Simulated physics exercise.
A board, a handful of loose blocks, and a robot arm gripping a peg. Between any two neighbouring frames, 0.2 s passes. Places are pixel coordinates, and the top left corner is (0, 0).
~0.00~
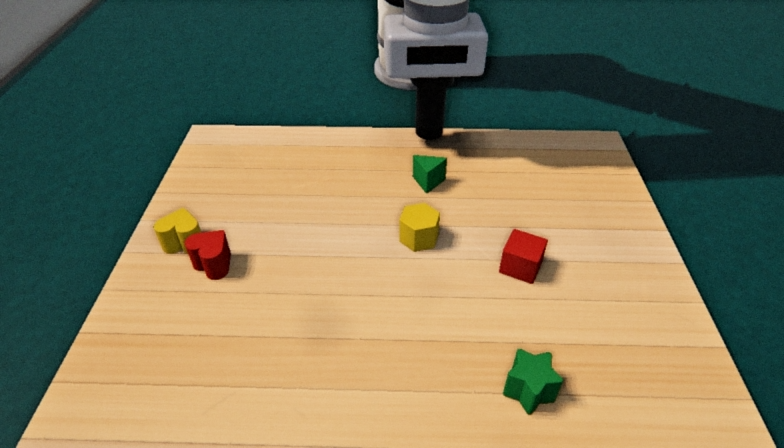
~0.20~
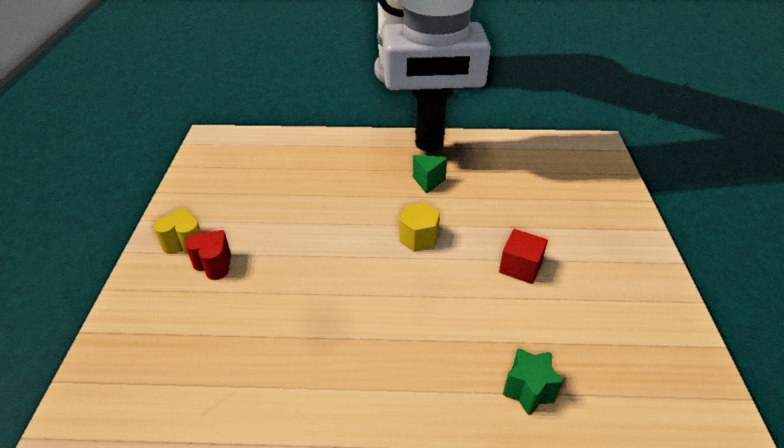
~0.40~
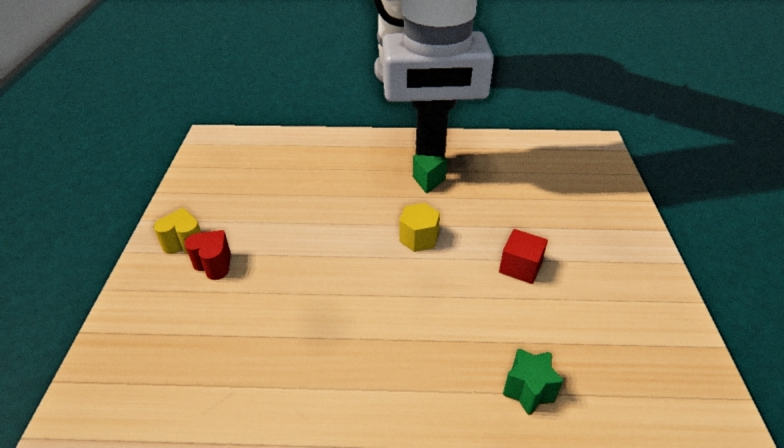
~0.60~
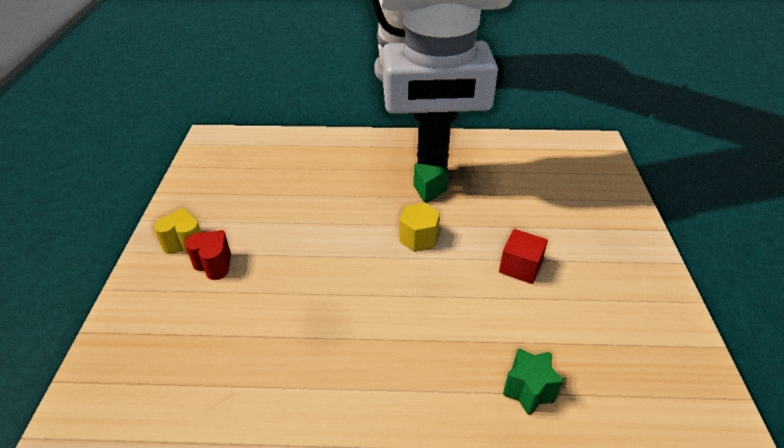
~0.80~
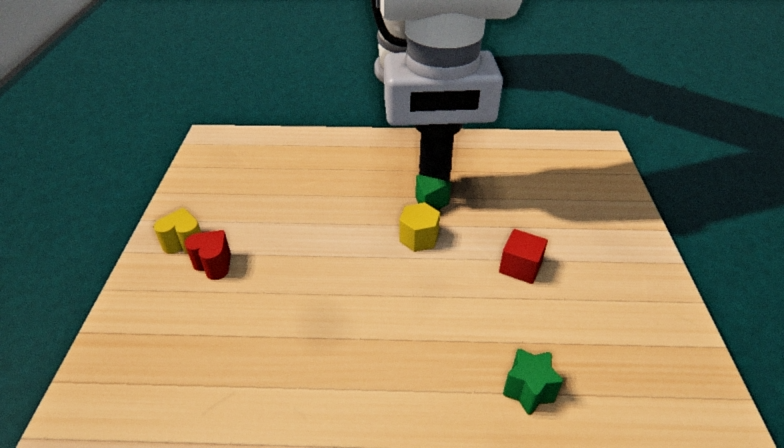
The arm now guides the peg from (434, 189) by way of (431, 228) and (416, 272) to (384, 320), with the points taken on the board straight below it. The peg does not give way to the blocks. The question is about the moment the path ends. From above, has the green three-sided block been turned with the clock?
I believe not.
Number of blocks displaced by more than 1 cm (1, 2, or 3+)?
I expect two blocks to be moved by more than 1 cm.
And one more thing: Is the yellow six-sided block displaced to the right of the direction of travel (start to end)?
In short: Yes.
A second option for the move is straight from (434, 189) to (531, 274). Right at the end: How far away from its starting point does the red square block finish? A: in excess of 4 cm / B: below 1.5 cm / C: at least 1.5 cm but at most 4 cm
I choose A.
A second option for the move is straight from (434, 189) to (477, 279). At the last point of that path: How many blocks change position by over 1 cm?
That makes 2 blocks.
On the path given first. One third of the way, peg at (432, 219); yellow six-sided block at (404, 237), turned 20° clockwise; green three-sided block at (431, 225).
Two thirds of the way, peg at (416, 263); yellow six-sided block at (376, 255), turned 60° clockwise; green three-sided block at (405, 273), turned 25° clockwise.
At the end, peg at (384, 311); yellow six-sided block at (361, 263), turned 120° clockwise; green three-sided block at (382, 326), turned 30° anticlockwise; red square block unmoved.
